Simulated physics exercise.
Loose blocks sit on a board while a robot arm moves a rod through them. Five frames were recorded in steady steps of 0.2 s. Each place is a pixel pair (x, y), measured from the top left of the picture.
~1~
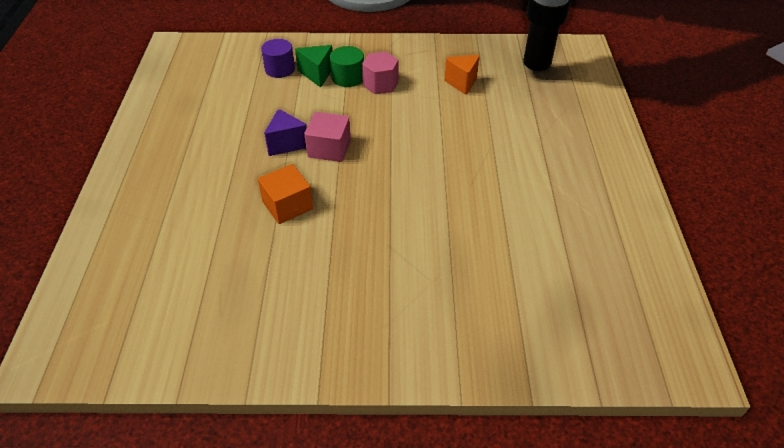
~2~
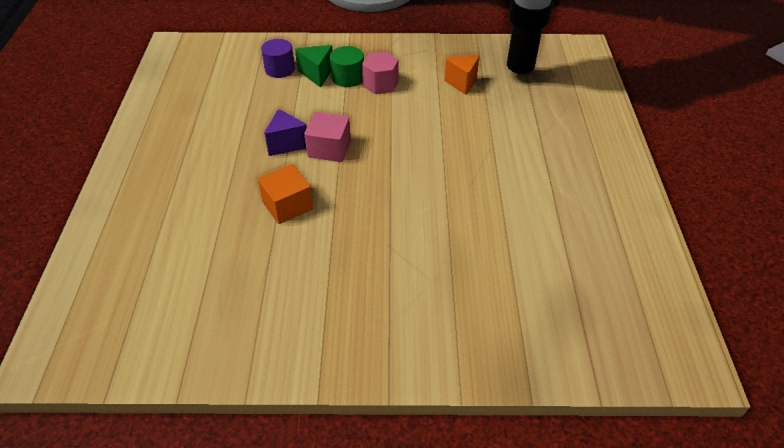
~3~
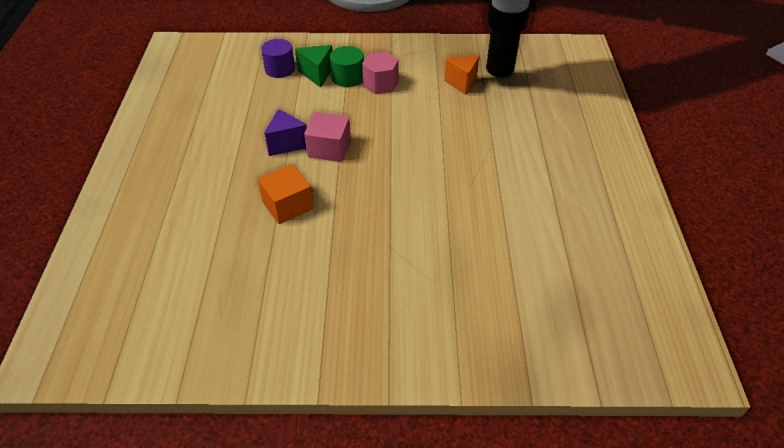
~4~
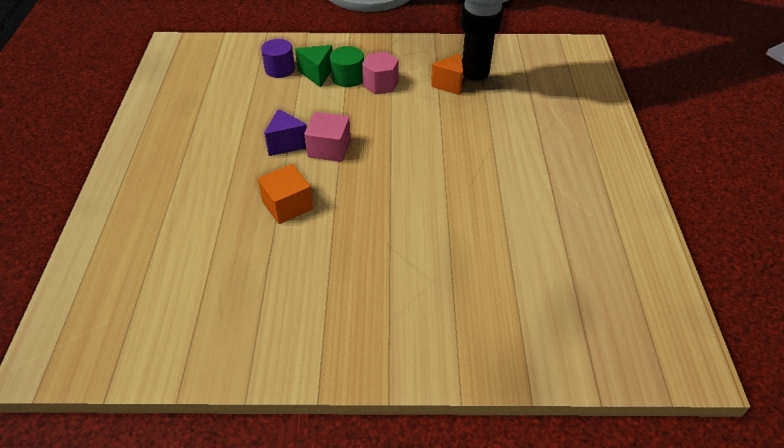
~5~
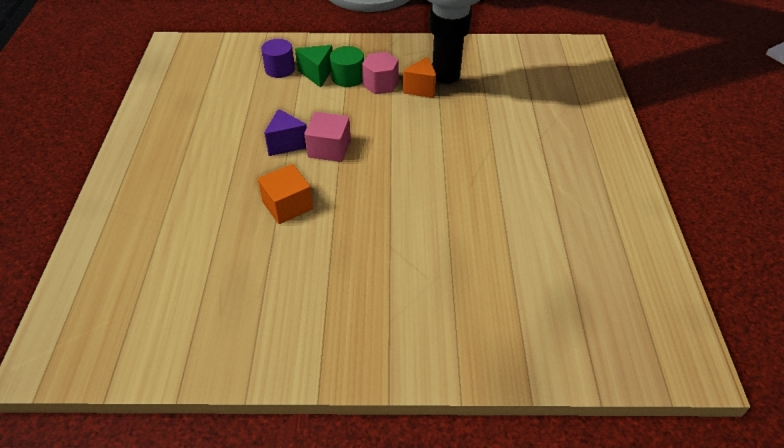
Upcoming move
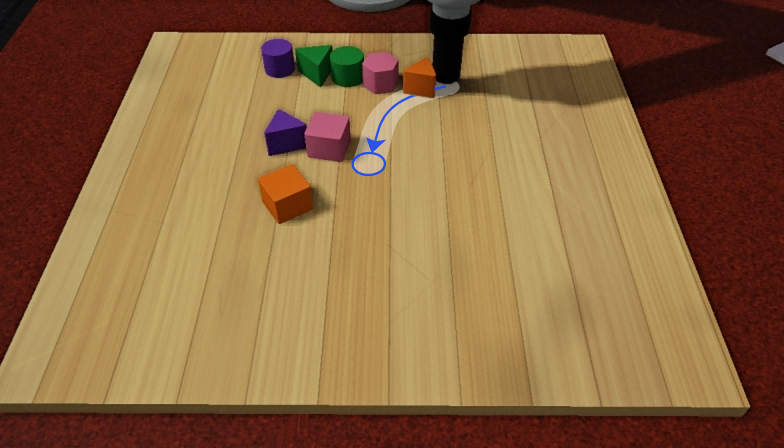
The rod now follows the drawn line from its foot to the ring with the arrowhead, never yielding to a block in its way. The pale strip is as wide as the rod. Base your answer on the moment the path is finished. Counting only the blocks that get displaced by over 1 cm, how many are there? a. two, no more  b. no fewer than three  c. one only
My pick is c.
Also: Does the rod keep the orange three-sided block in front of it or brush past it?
Shed along the way.
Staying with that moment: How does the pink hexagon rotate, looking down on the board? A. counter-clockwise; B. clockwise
It's B.
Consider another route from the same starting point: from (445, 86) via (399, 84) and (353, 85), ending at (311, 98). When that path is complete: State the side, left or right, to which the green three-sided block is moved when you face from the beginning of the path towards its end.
With start-to-end as forward, it shifts right.
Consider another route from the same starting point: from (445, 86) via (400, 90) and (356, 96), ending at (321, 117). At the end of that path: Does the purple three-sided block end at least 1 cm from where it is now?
No
Path on the board, from (445, 86) over (403, 101) and (379, 129) to (369, 164).
What follows on the original path. One third of the way, rod at (402, 91); green round block at (344, 53); pink hexagon at (376, 61), turned 20° clockwise; orange three-sided block at (376, 81), turned 15° clockwise.
Two thirds of the way, rod at (378, 120); green round block at (344, 53); pink hexagon at (376, 61), turned 20° clockwise; orange three-sided block at (362, 85), turned 35° clockwise.
At the end, rod at (368, 154); pink four-sided block in place; green round block at (344, 53); pink hexagon at (376, 61), turned 20° clockwise; orange three-sided block at (362, 85), turned 35° clockwise.
